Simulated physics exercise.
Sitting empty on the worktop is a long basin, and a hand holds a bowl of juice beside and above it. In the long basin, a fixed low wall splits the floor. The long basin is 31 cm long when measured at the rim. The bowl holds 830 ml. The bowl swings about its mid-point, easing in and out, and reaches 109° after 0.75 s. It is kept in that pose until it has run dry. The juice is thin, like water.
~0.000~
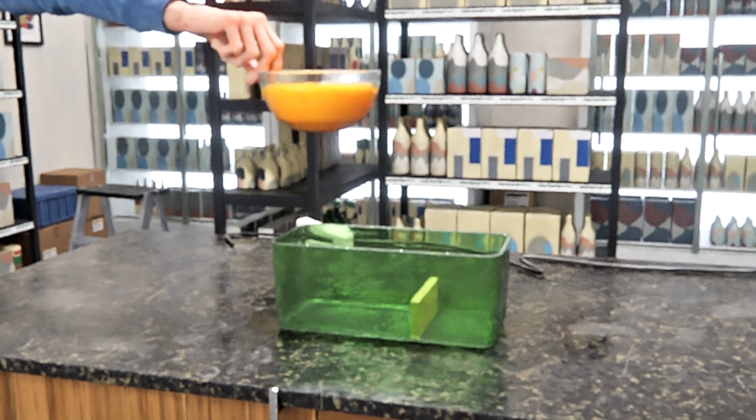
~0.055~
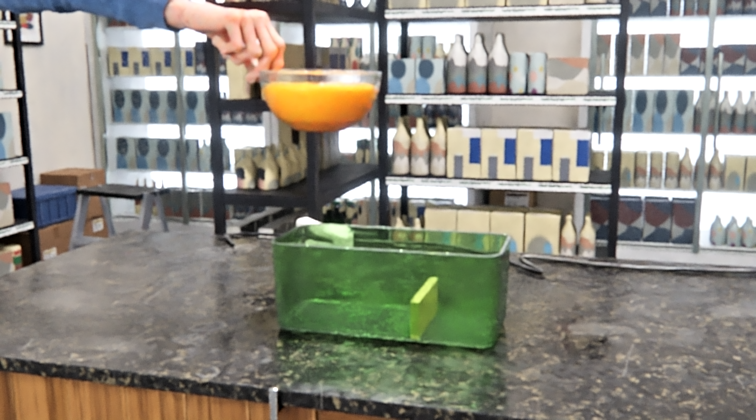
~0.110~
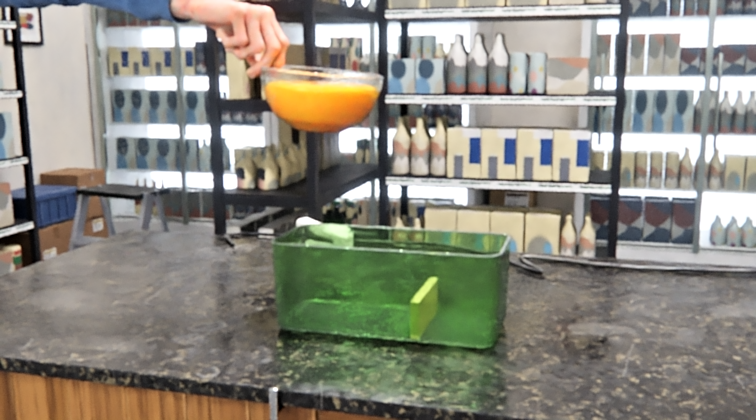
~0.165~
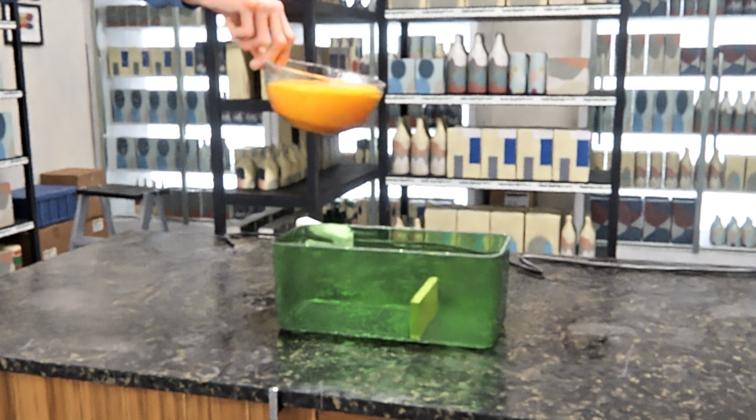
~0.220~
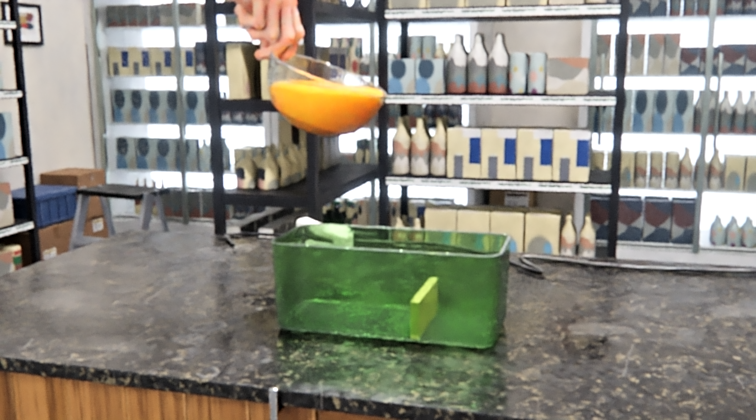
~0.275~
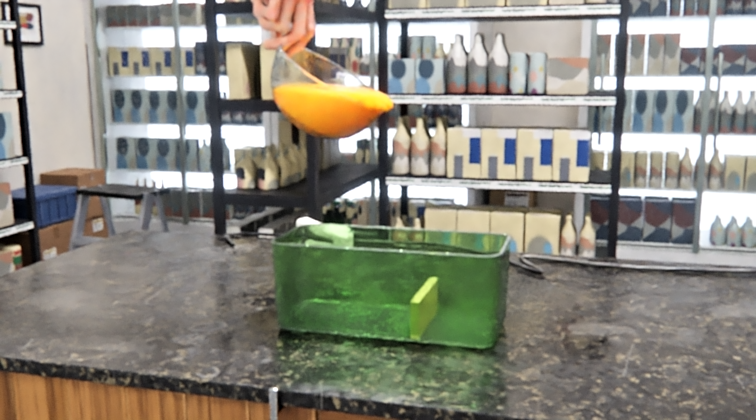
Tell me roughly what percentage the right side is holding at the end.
At the end it holds about 40 per cent.
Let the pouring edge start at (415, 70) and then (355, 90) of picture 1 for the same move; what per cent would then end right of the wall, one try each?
It comes to 70 per cent, and then 10 per cent.
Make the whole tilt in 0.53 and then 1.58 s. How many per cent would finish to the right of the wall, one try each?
I'd expect close to 30 per cent and then close to 65 per cent.
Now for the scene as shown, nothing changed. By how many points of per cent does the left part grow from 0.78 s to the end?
Change: Approx. 7 %.
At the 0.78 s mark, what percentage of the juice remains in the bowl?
Near 0 percent, more or less.
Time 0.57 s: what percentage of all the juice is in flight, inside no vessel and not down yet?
About 52 per cent.
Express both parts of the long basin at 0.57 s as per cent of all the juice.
Lab note: Left near 5 %, right near 28.
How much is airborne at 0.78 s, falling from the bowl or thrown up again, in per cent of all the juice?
About 14 % of the total.
By 0.57 s the tilt is 94° and 15 per cent is still to pour, 5 is left of the wall and 28 right of it.
By 0.78 s the tilt is 109° and 0 per cent is still to pour, 48 is left of the wall and 37 right of it.
By 1.01 s the tilt is 109° and 0 per cent is still to pour, 54 is left of the wall and 40 right of it.
By 1.25 s the tilt is 109° and 0 per cent is still to pour, 55 is left of the wall and 40 right of it.
At rest 55 per cent lies left of the wall, 40 right of it and 5 outside.
